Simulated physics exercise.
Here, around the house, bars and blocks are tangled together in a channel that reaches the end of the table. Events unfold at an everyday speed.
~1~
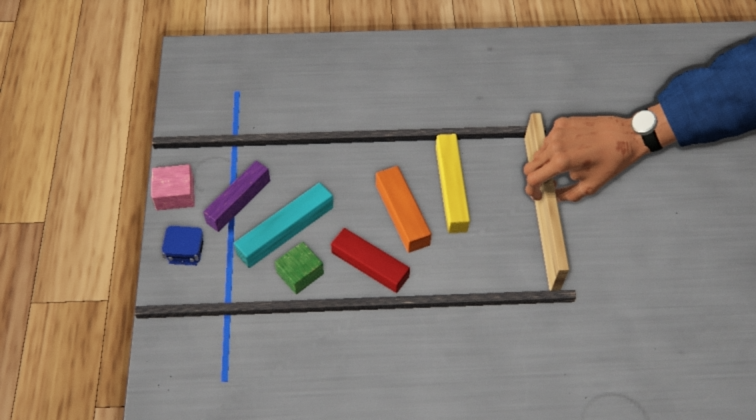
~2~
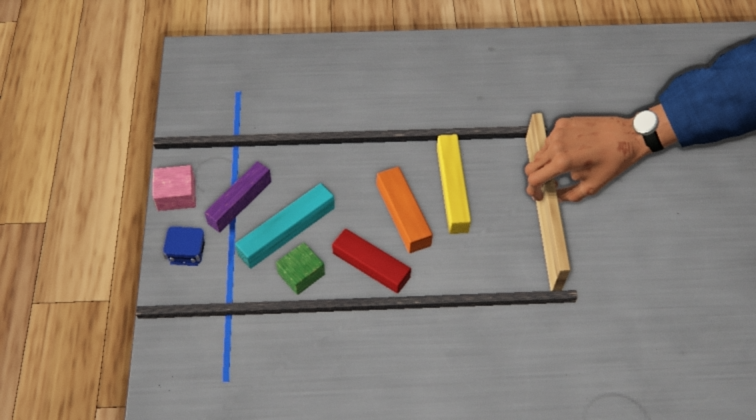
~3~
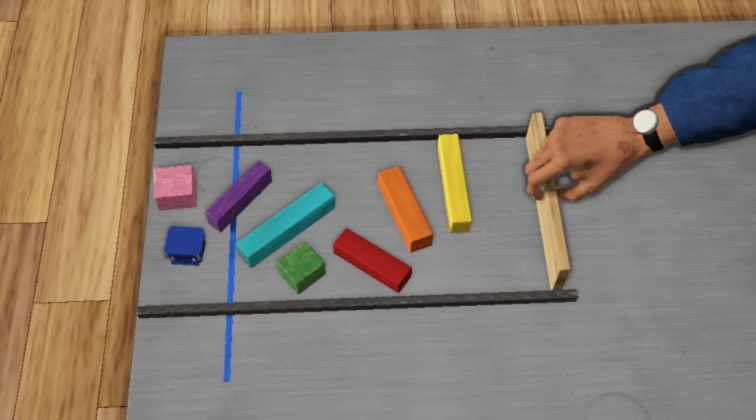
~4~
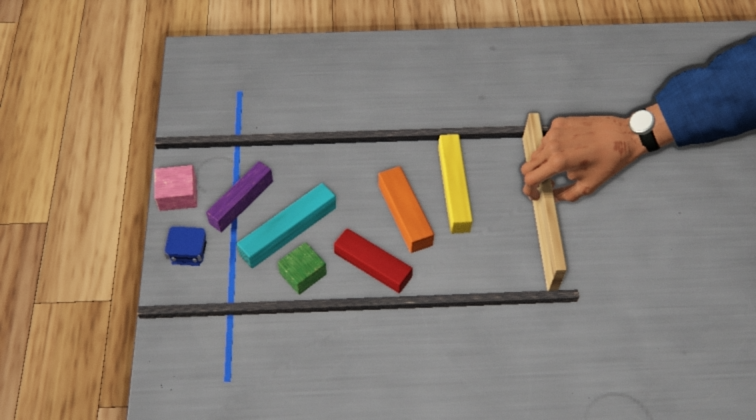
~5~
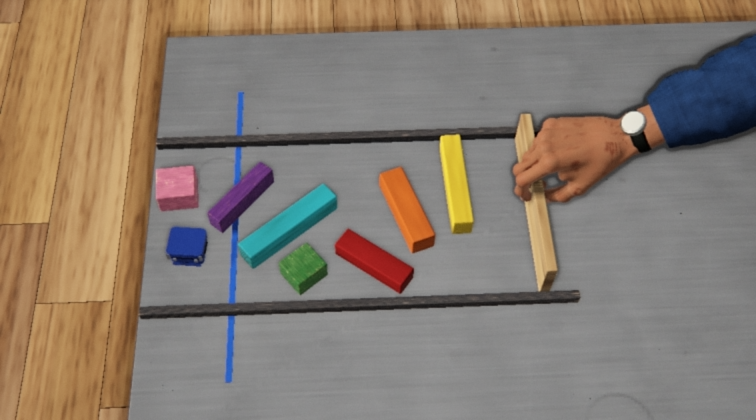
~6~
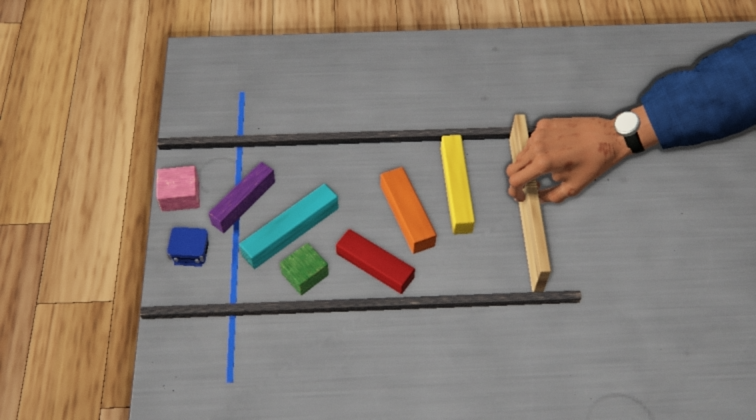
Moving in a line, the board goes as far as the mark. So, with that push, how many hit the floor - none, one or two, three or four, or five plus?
I'd say one or two.
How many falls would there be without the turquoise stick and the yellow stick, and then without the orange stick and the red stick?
0 in the first try, 0 in the second.
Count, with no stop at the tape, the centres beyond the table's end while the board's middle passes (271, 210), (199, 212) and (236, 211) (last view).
The numbers past the end are 0, 5 and 2.
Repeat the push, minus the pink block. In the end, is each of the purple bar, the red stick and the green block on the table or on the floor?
Purple bar: Is still there; red stick: Is still there; green block: Is still there.
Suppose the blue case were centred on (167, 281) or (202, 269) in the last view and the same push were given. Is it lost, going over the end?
First place: It comes off; second place: It comes off.
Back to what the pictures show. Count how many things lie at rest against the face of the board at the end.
2 are in contact with it.
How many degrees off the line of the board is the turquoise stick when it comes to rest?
It works out to near 25°.
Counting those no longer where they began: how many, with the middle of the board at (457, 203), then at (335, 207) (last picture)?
The counts are 1 and 5.
Soon after, none off yet; pink block at rest near (178, 189); blue case at rest near (189, 247); purple bar at rest near (243, 197).
After that, none off yet; pink block at rest near (178, 189); blue case at rest near (189, 247); purple bar at rest near (241, 196).
In the end, the number that fall off is one or two; gone, blue case and pink block.
